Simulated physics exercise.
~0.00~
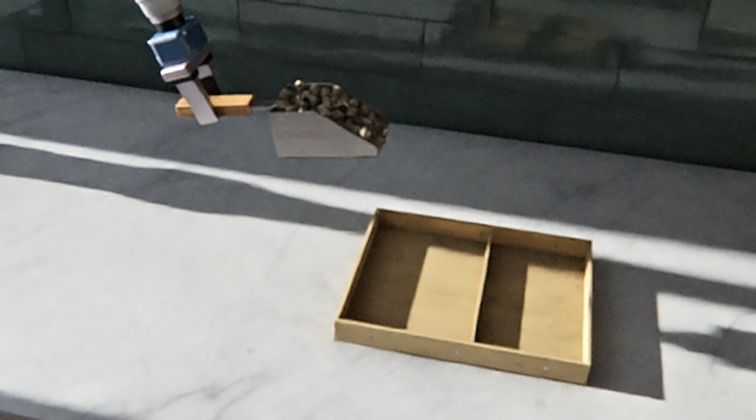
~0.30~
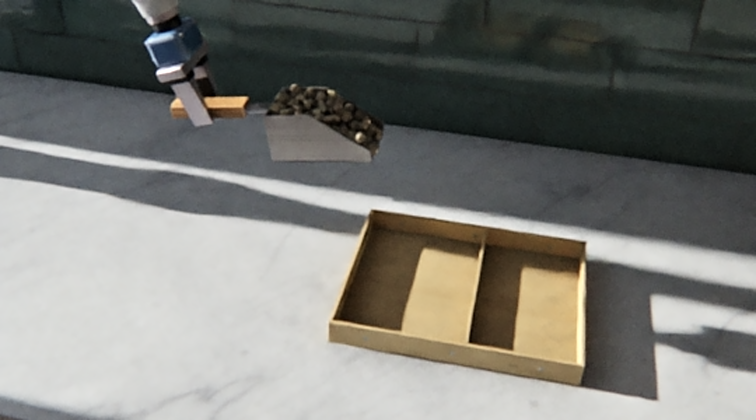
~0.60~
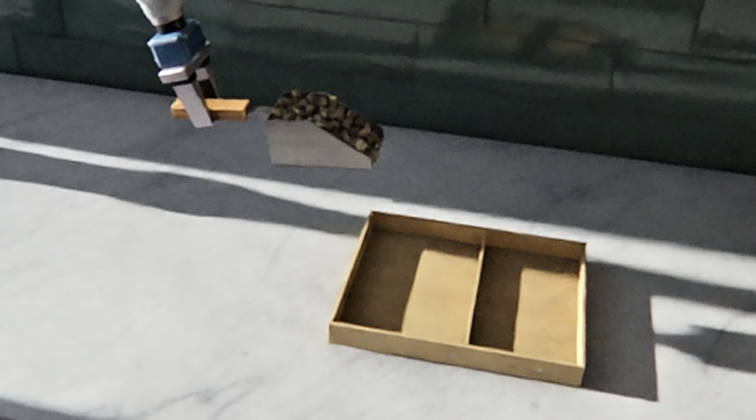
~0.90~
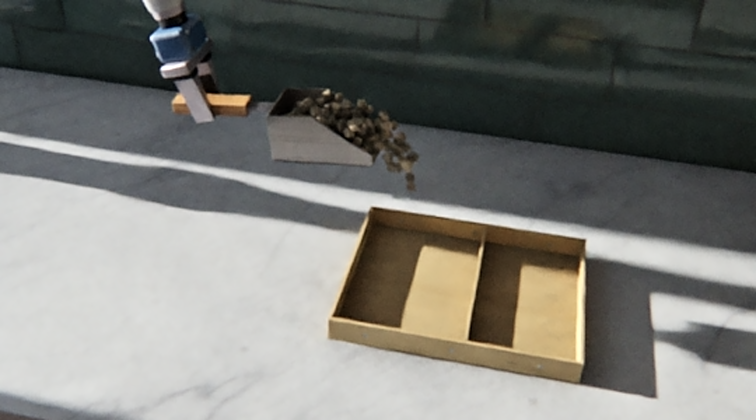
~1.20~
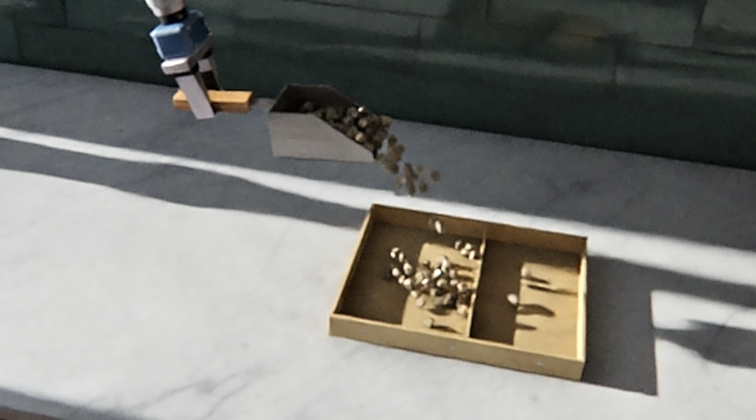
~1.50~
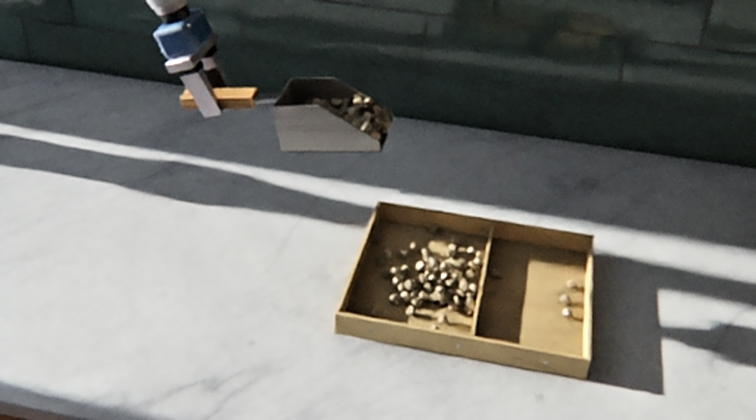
In the video, a robotic gripper holds a scoop heaped with small pebbles above a divided wooden tray, then tips it so pebbles spill down. Most land in the left compartment and a few in the right, while many remain in the scoop as it levels.
